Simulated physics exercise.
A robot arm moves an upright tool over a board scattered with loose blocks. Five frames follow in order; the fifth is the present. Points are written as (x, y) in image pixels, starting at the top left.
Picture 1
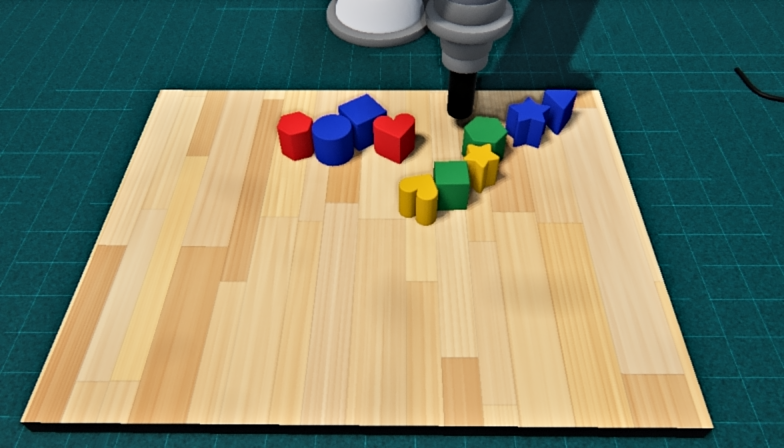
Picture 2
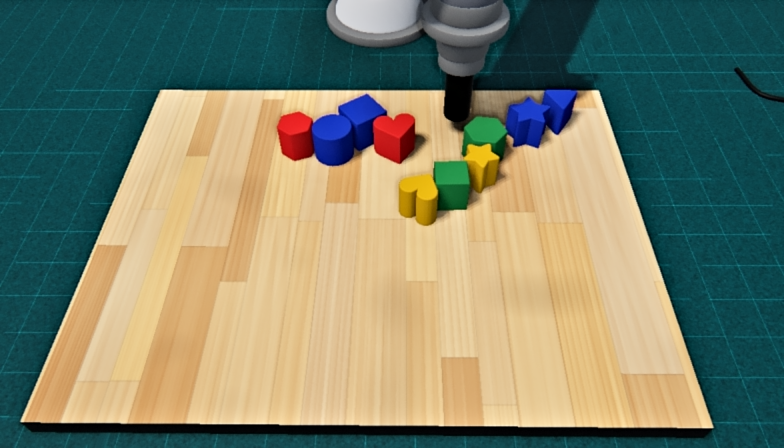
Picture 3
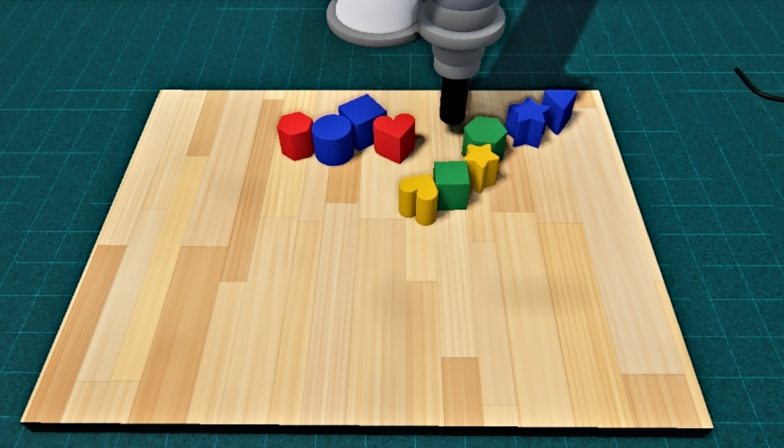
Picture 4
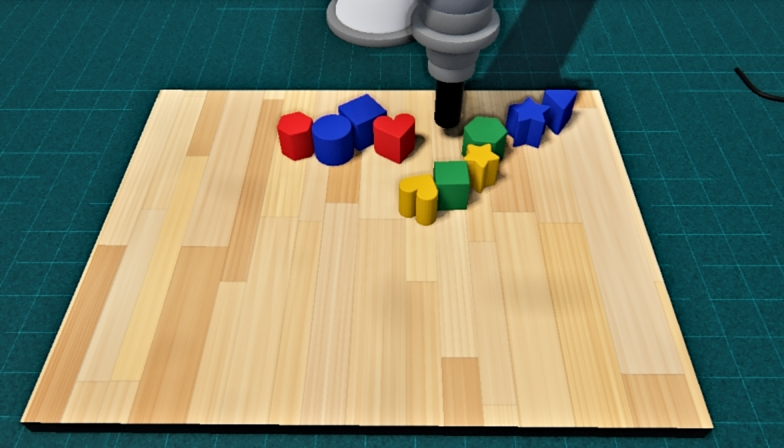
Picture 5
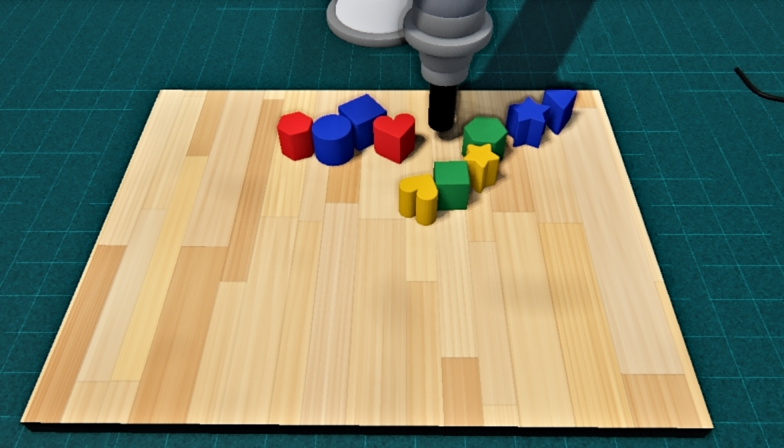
A light wooden board lies on a dark teal gridded surface, seen from above and in front by a still camera. Near its far edge sit red, blue, green and yellow blocks, with a red heart left of a green hexagon and a yellow heart and green square nearer. The arm's upright black tool drifts slightly left and nearer between the red heart and hexagon, while every block stays still.
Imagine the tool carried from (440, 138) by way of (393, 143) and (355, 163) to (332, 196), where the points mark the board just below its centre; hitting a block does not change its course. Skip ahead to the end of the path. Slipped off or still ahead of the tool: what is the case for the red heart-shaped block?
It will keep going ahead of the tool.
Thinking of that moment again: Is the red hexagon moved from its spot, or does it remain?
It moves.
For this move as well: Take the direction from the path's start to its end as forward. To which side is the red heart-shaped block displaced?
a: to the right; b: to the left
b (to the left)
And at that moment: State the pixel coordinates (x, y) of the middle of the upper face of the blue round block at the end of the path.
In the picture, it is at (316, 133).
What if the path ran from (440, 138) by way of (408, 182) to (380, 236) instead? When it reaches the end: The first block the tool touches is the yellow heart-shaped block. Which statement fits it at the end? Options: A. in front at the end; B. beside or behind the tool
B (beside or behind the tool)
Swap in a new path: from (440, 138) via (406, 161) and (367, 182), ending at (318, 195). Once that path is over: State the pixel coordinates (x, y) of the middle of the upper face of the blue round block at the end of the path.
I predict (317, 117).
On the path given first. One third of the way, tool (392, 130); blue square piece (358, 107); red heart-shaped block (368, 134), turned 30° anticlockwise.
Two thirds of the way, tool (353, 151); red hexagon (286, 121); blue round block (320, 130); blue square piece (355, 106); red heart-shaped block (344, 160), turned 80° anticlockwise.
At the end, tool (330, 183); red hexagon (284, 120); blue round block (316, 133); blue square piece (355, 106); red heart-shaped block (338, 191), turned 130° anticlockwise.
